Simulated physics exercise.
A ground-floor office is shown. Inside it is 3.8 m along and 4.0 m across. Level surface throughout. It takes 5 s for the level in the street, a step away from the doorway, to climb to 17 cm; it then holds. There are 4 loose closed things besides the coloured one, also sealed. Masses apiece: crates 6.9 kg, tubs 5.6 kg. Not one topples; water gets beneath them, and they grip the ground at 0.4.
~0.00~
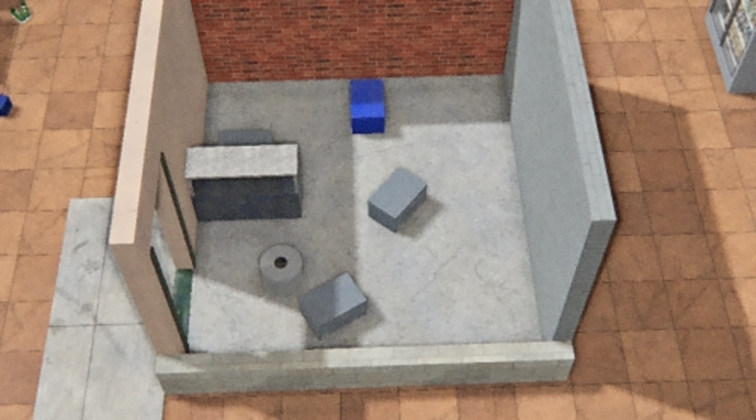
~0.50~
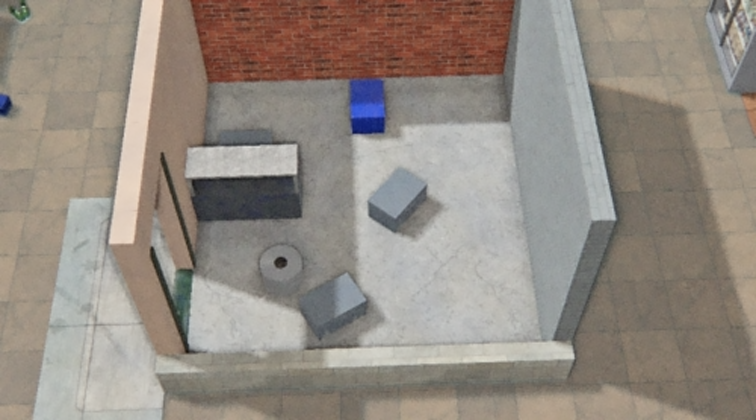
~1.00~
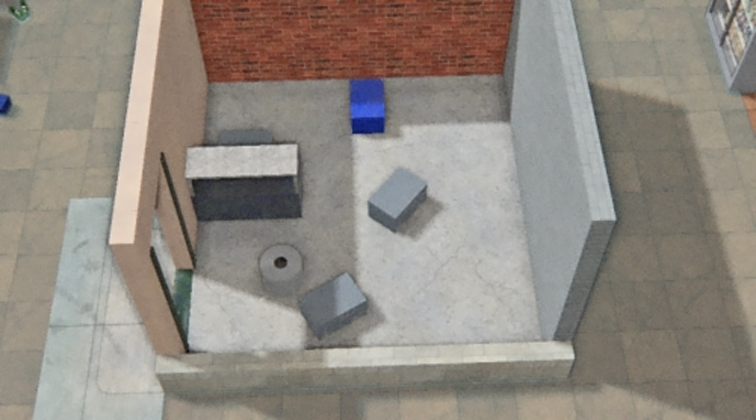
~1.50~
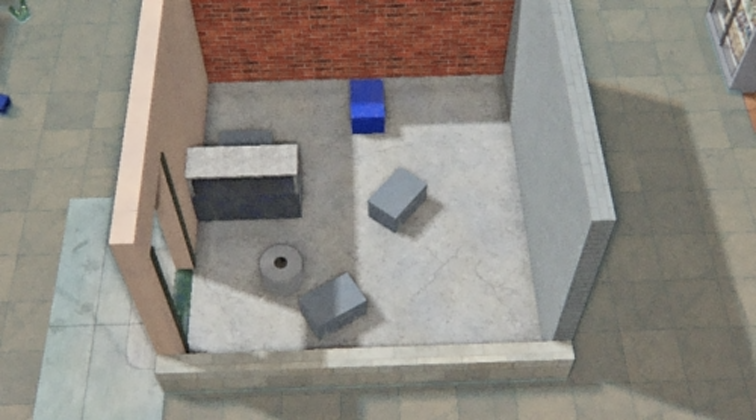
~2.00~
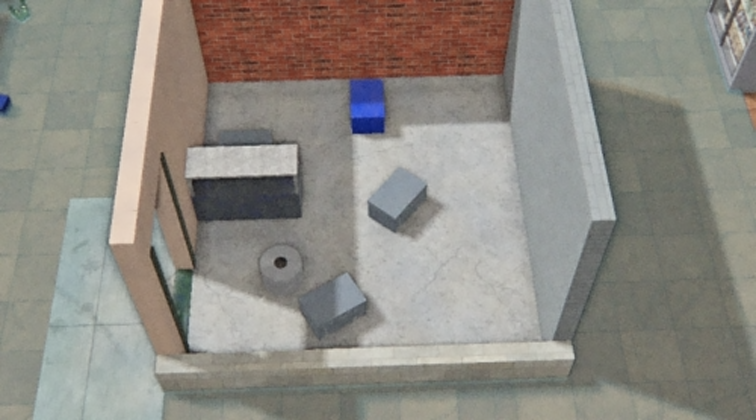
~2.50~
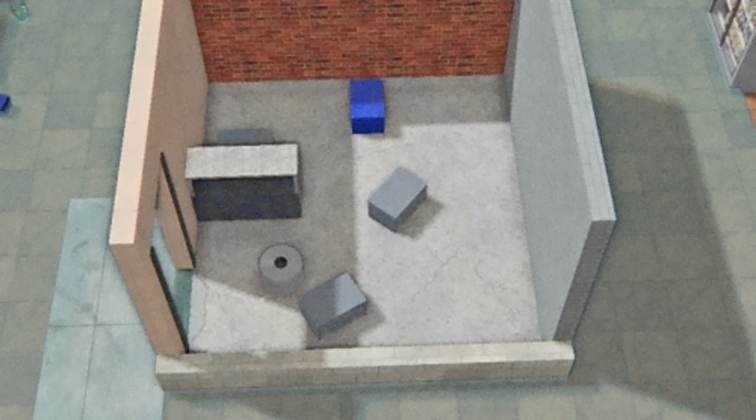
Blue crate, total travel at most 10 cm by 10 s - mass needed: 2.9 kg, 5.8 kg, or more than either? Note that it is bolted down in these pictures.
2.9 kg.
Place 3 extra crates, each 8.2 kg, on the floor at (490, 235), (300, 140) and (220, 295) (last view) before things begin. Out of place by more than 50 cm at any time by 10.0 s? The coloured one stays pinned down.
Taking them in turn, the first is beyond the line, the second inside the line and the third beyond the line.
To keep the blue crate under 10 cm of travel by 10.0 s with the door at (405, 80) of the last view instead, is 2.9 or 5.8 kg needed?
Lab note: Both masses insufficient.
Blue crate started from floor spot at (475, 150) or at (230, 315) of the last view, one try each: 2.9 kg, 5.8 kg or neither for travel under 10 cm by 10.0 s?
Note, in order: None OK; none OK.
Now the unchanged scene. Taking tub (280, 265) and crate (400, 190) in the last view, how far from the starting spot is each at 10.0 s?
Shifts: 350 cm / 200 cm.
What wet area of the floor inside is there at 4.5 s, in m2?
Somewhere around 2.5 m2, roughly.
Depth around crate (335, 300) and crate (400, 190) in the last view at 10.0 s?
Depth approx. 8 cm / 6 cm.
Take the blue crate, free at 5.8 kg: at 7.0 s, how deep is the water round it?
Depth: Approx. 1 cm.
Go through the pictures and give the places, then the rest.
The blue crate at (367, 98) rests on the ground; water covers 0.0 m2; 0 of 5 have shifted, in the first picture.
The blue crate at (367, 98), on the bottom; 0.0 m2 under water; 0 of 5 have shifted, in the second picture.
The blue crate at (367, 98) rests on the ground; water covers 0.0 m2; 0 of 5 have shifted, in the third picture.
The blue crate at (367, 98) rests on the ground; water covers 0.0 m2; 0 of 5 have shifted, in the fourth picture.
The blue crate at (367, 98) rests on the ground; water covers 0.0 m2; 0 of 5 have shifted, in the fifth picture.
The blue crate at (367, 98) rests on the ground; water covers 0.1 m2; 0 of 5 have shifted, in the sixth picture.
After 3.5 s the blue crate would be 0 cm from its start with 2.9 kg and 0 cm from its start with 5.8 kg; 0 cm of water round it then.
After 4.5 s the blue crate would be 0 cm from its start with 2.9 kg and 0 cm from its start with 5.8 kg; 0 cm of water round it then.
After 7.0 s the blue crate would be 0 cm from its start with 2.9 kg and 0 cm from its start with 5.8 kg; 1 cm of water round it then.
After 10.0 s the blue crate would be 1 cm from its start with 2.9 kg and 0 cm from its start with 5.8 kg; 1 cm of water round it then.
